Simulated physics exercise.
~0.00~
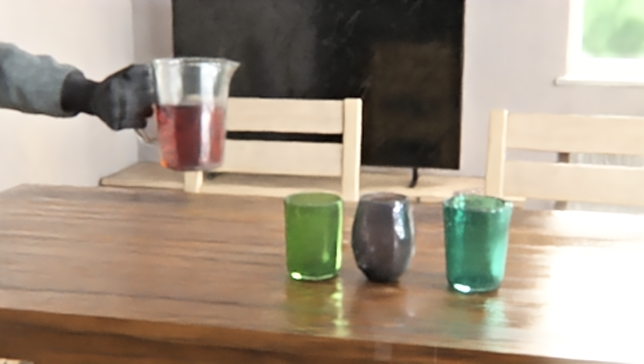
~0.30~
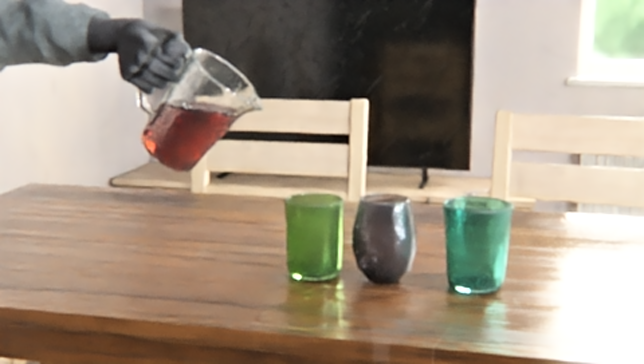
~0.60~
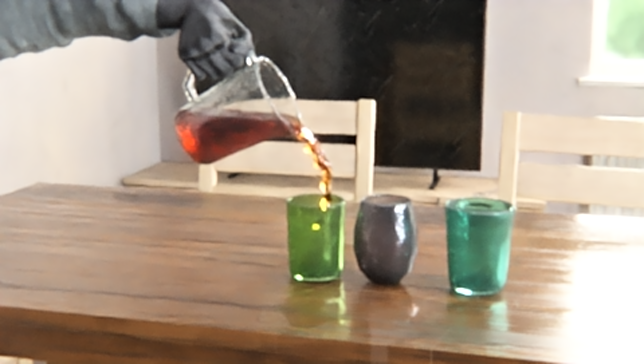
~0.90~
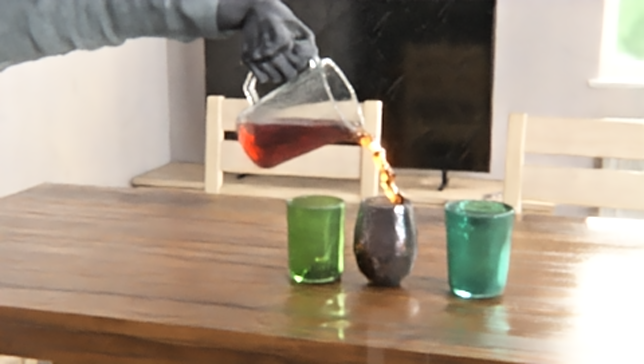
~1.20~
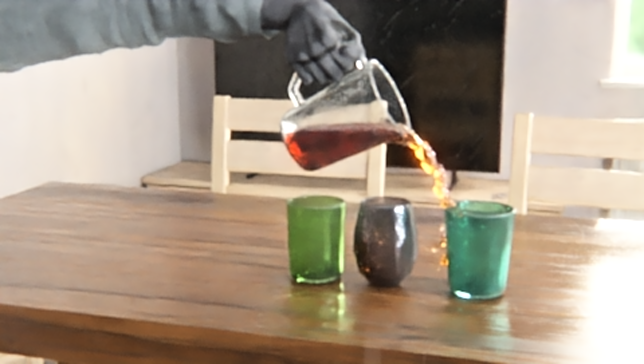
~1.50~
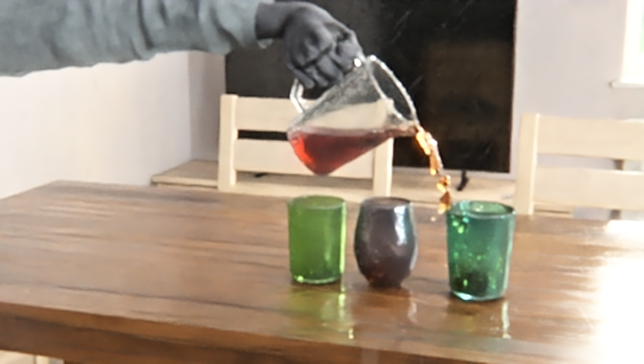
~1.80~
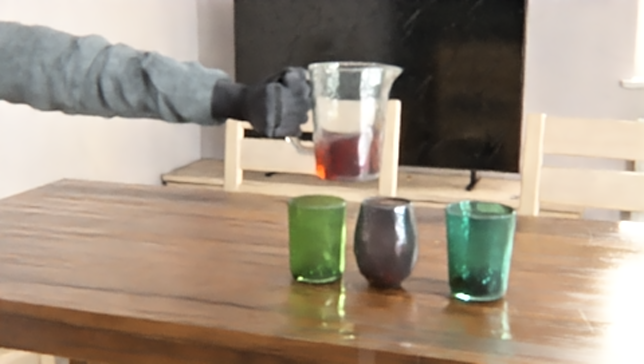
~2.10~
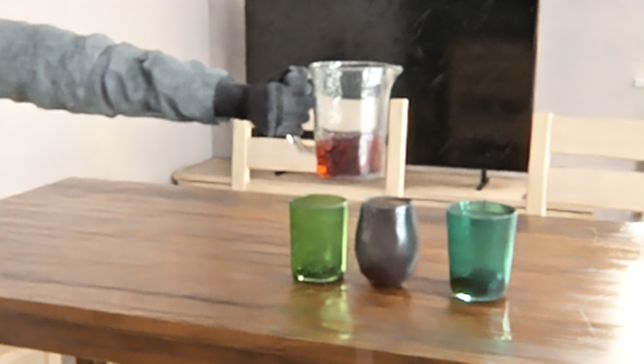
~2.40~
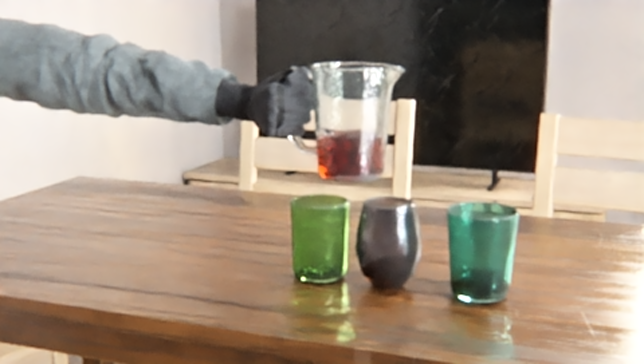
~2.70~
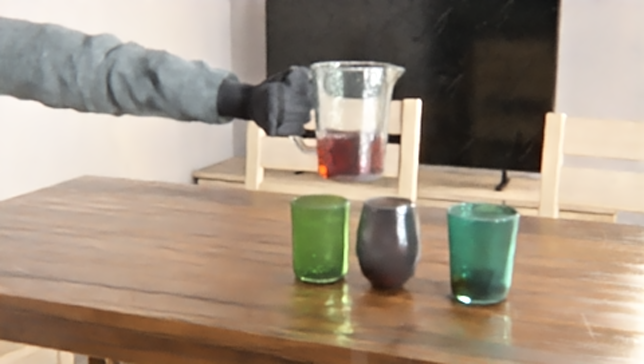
A gloved hand pours tea from a jug across three glasses, then holds it upright.
